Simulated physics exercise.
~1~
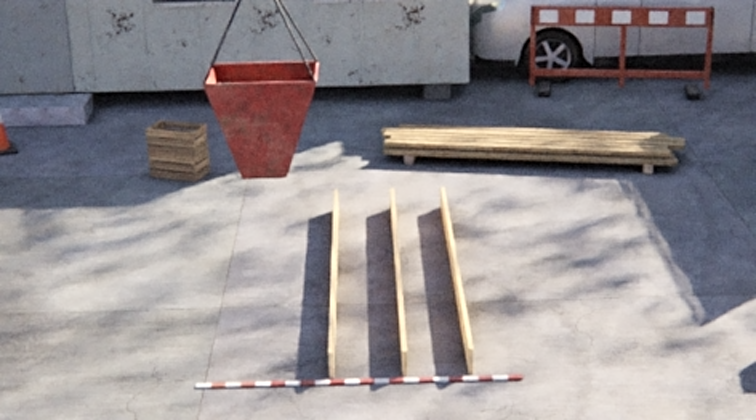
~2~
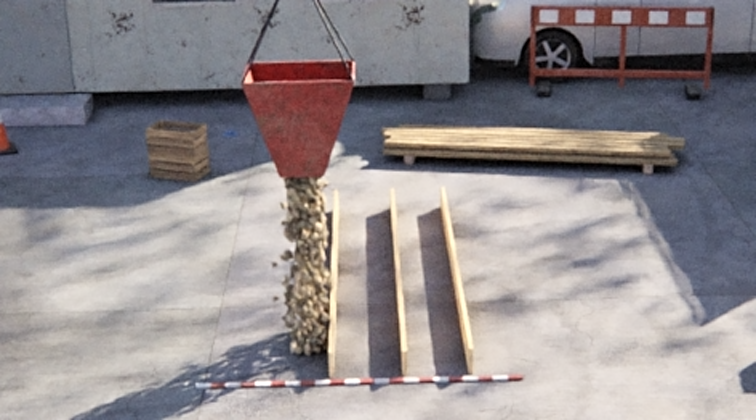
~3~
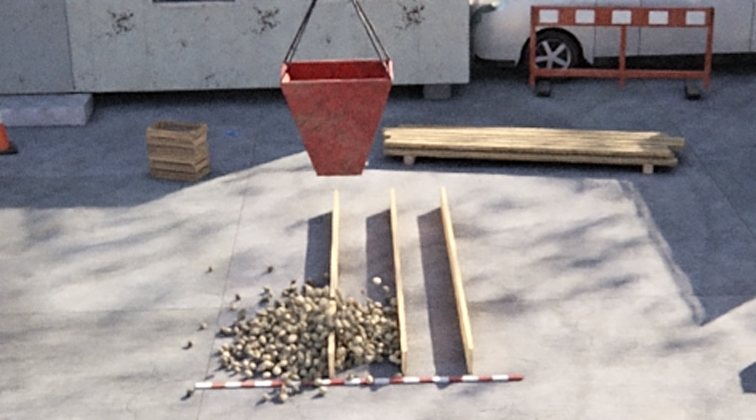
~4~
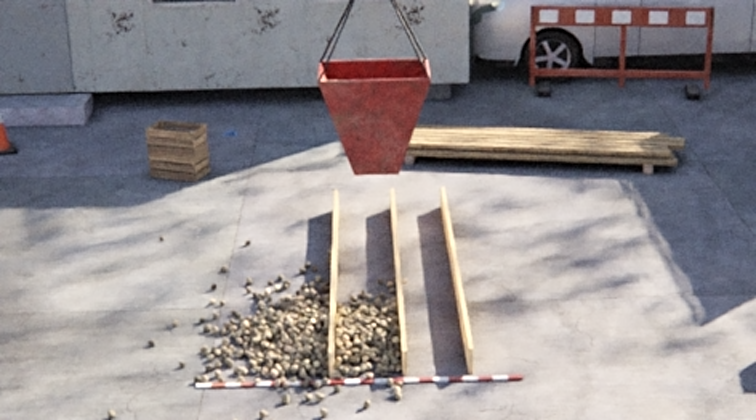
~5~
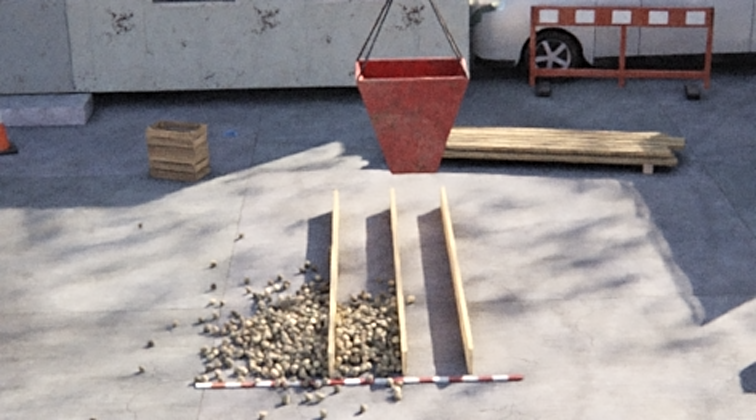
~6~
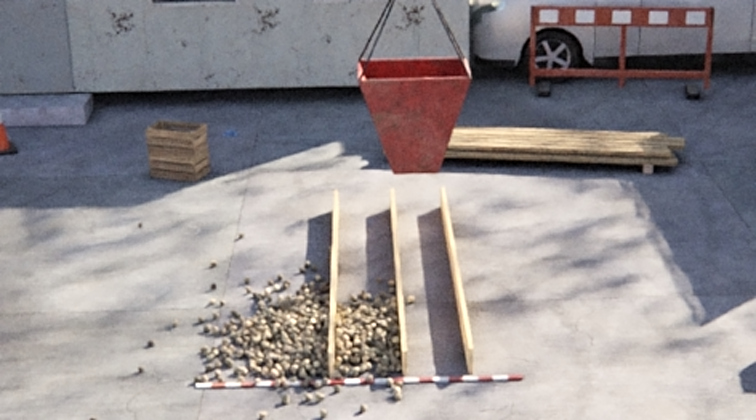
Red crane-hung skip moving rightwards and dropping stones, most settling left of three upright boards, the rest in the left bay.
